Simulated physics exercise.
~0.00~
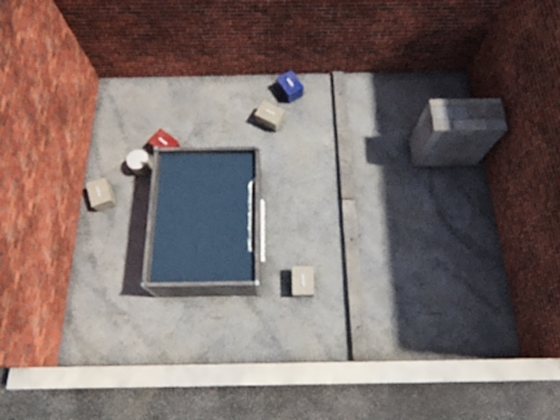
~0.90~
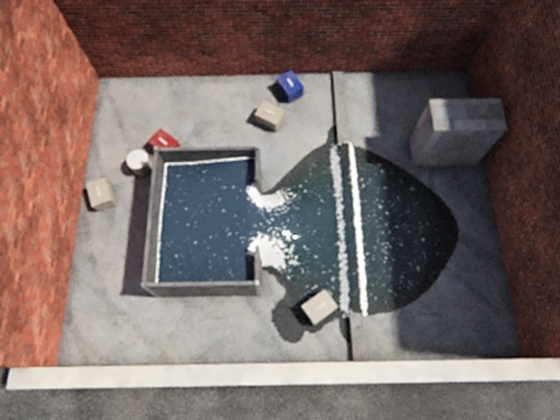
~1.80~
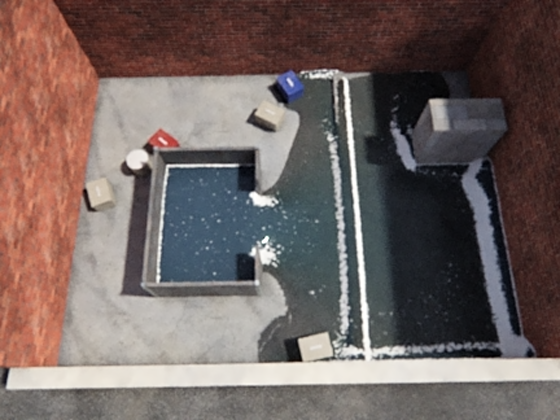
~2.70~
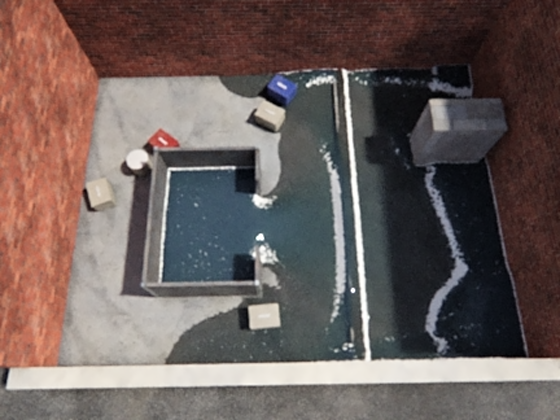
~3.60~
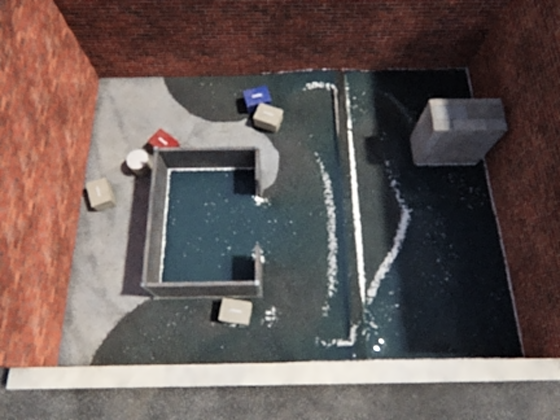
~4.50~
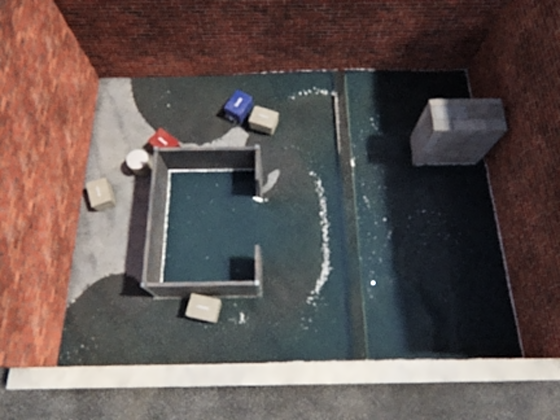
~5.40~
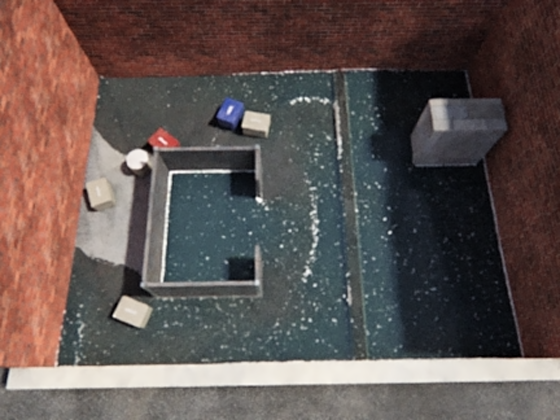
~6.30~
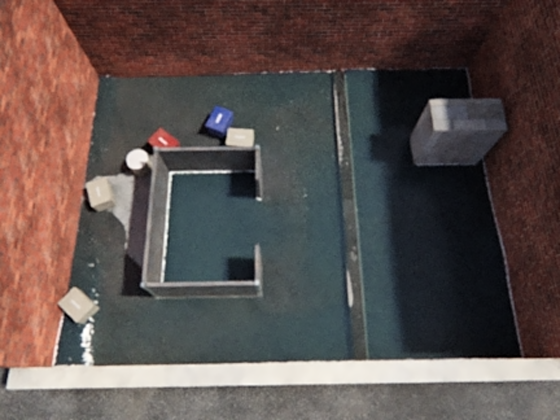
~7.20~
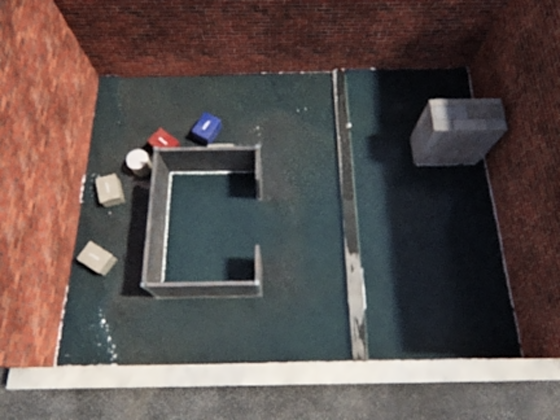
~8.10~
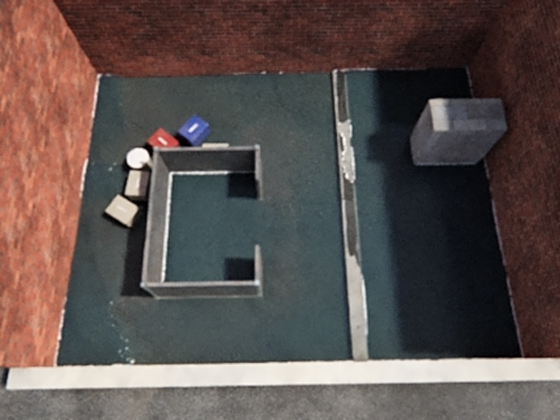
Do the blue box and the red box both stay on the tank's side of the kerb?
Yes, both stay on the tank's side. The blue box drifts left, away from the kerb, and the red one remains near the tank's upper left corner.
